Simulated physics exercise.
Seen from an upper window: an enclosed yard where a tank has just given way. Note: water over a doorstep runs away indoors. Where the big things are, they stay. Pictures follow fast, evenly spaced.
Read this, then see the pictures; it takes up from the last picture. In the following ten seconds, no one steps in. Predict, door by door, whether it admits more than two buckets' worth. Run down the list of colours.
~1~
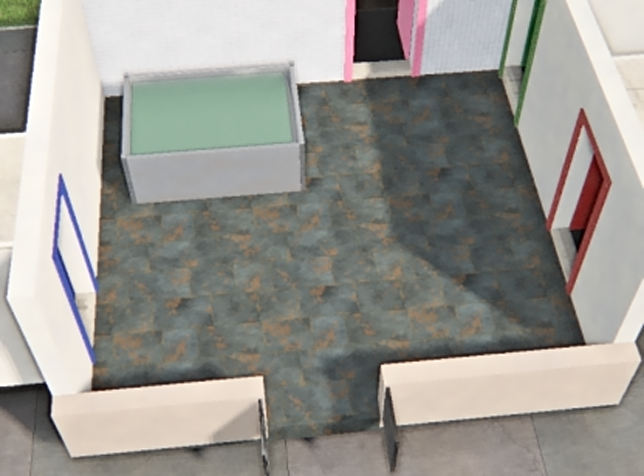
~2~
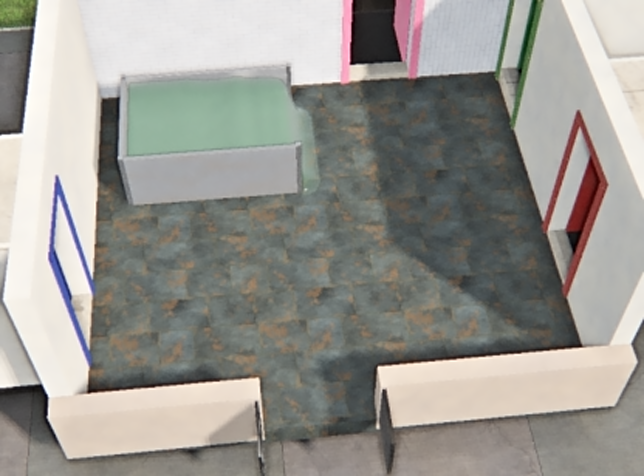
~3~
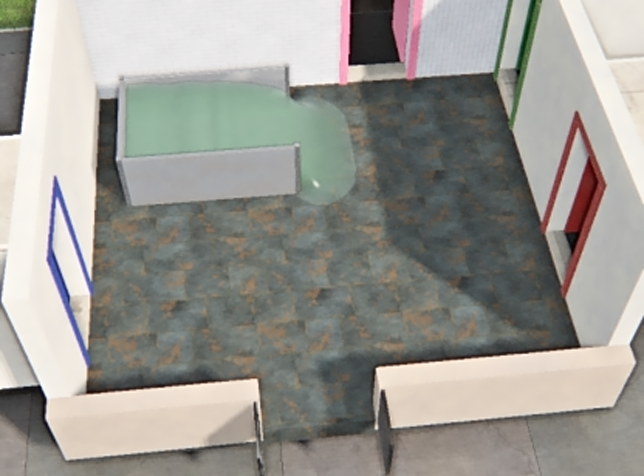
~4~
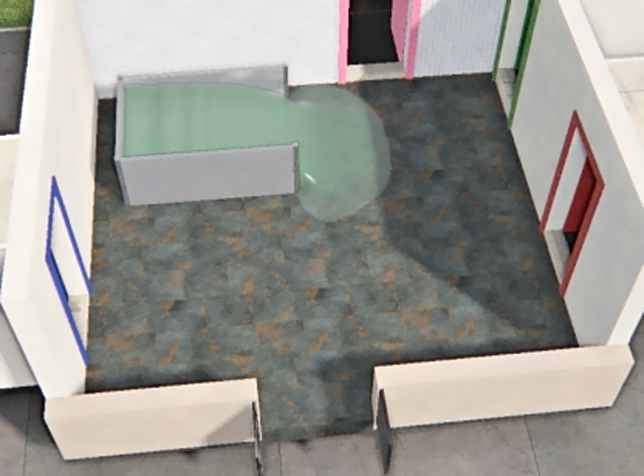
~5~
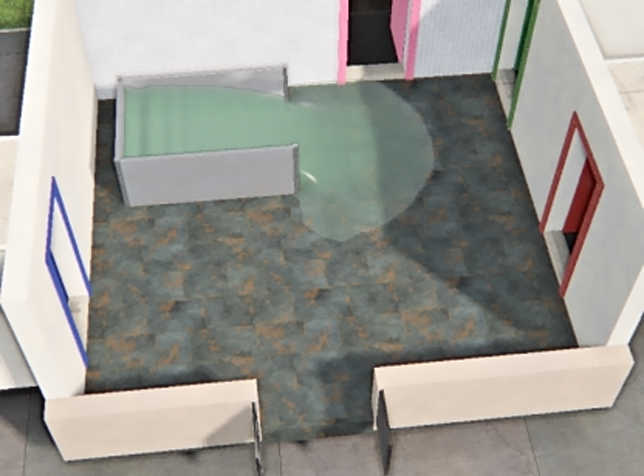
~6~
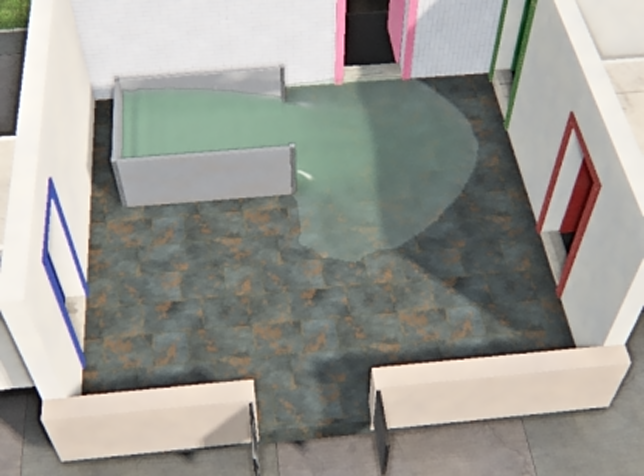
The blue door lets the inflow pass two buckets; the pink door lets the inflow pass two buckets; the red door lets the inflow pass two buckets; the green door lets the inflow pass two buckets.
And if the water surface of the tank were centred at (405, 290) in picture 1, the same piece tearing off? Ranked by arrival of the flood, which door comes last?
Last of all, the door marked blue.
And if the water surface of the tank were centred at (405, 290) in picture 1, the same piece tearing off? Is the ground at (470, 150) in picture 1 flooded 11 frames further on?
Submerged.
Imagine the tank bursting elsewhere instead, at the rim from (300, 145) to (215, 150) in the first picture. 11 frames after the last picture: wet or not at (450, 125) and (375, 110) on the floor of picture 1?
Still dry, Still dry.
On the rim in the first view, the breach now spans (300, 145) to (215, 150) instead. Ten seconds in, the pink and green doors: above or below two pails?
Note - pink door: Short of the mark, green door: Short of the mark.
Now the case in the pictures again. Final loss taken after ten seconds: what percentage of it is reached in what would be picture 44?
Around 60 percent.
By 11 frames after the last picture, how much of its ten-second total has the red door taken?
Close to 15 percent.
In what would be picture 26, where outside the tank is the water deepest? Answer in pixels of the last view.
Near (577, 381).
A moment on, water covers 40 % of the floor; the blue door not reached, the pink door under two buckets in, the red door wet at the sill, nothing in, the green door under two buckets in.
Next, water covers 45 % of the floor; the blue door not reached, the pink door over two buckets in, the red door over two buckets in, the green door over two buckets in.
Then, water covers 50 % of the floor; the blue door not reached, the pink door over two buckets in, the red door over two buckets in, the green door far over two buckets in.
Later, water covers 80 % of the floor; the blue door under two buckets in, the pink door over two buckets in, the red door far over two buckets in, the green door far over two buckets in.
In the end, water covers 100 % of the floor; the blue door over two buckets in, the pink door over two buckets in, the red door far over two buckets in, the green door far over two buckets in.
